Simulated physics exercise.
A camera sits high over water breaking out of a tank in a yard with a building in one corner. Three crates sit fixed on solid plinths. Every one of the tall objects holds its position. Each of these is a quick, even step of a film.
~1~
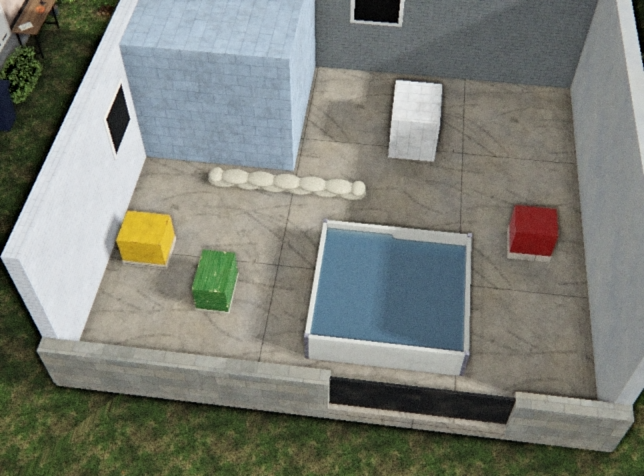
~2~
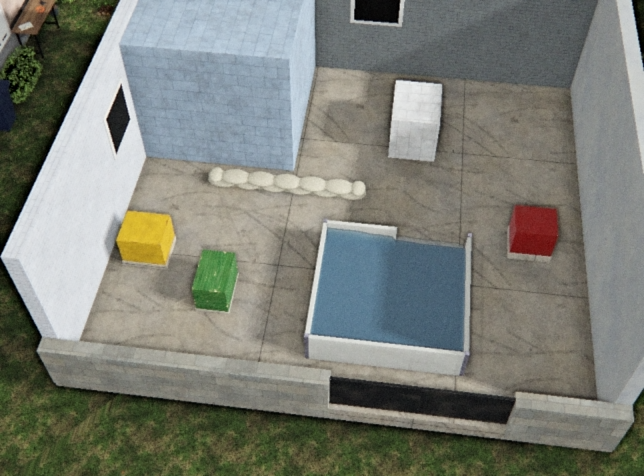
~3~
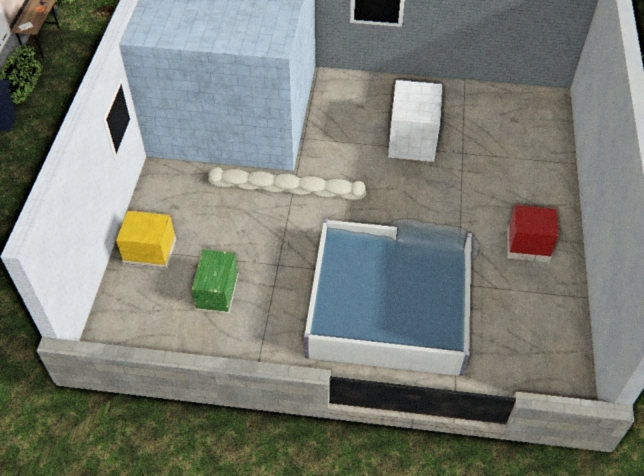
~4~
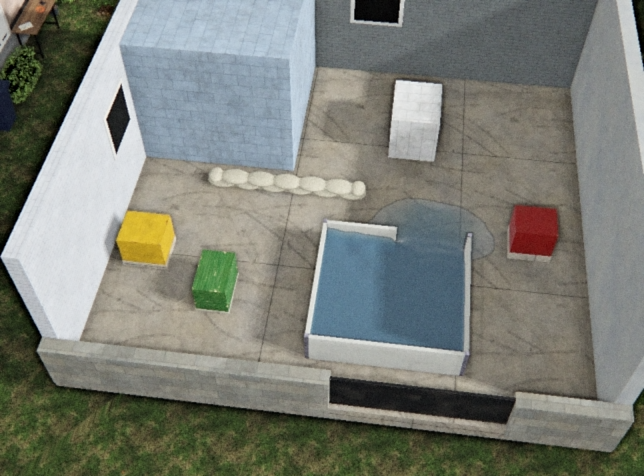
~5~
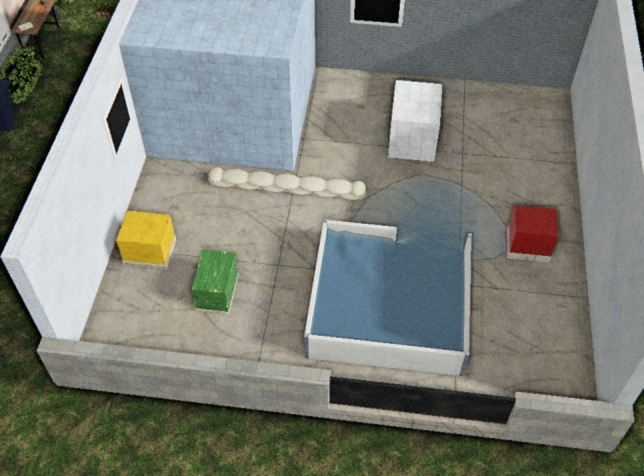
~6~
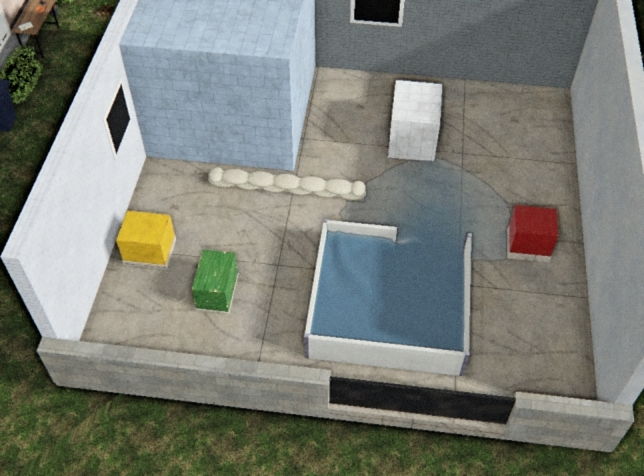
A walled yard with a blue block building and a water tank opening on its far side, water spreading across the paving.
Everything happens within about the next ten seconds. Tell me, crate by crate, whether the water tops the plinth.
In the end yellow crate: Safe, red crate: Safe, green crate: Safe.
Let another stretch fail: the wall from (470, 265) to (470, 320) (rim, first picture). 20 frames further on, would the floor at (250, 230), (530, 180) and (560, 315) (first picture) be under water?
One by one, they turn out not soaked, drenched and drenched.
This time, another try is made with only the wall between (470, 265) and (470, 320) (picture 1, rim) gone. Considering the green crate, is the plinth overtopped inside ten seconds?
In my view the green one gets reached.
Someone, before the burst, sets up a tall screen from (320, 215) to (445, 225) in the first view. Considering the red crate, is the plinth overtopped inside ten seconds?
Then: The red crate takes water.
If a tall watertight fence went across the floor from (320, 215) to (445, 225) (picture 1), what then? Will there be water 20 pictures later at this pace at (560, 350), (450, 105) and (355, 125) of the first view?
The first point comes out inundated, the next inundated, the last unwetted.
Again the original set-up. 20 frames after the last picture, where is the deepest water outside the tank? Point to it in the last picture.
My best guess is roughly (553, 116).
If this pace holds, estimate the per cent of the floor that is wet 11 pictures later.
Close to 35 %.
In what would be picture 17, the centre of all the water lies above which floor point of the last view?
My guess is about (414, 249).
A moment on, water covers 20 % of the floor; the yellow crate not reached, the red crate water round its plinth, the green crate not reached.
Next, water covers 35 % of the floor; the yellow crate not reached, the red crate water round its plinth, the green crate not reached.
Then, water covers 40 % of the floor; the yellow crate not reached, the red crate water round its plinth, the green crate not reached.
Later, water covers 50 % of the floor; the yellow crate not reached, the red crate water round its plinth, the green crate not reached.
In the end, water covers 70 % of the floor; the yellow crate stayed above the water, the red crate stayed above the water, the green crate stayed above the water.
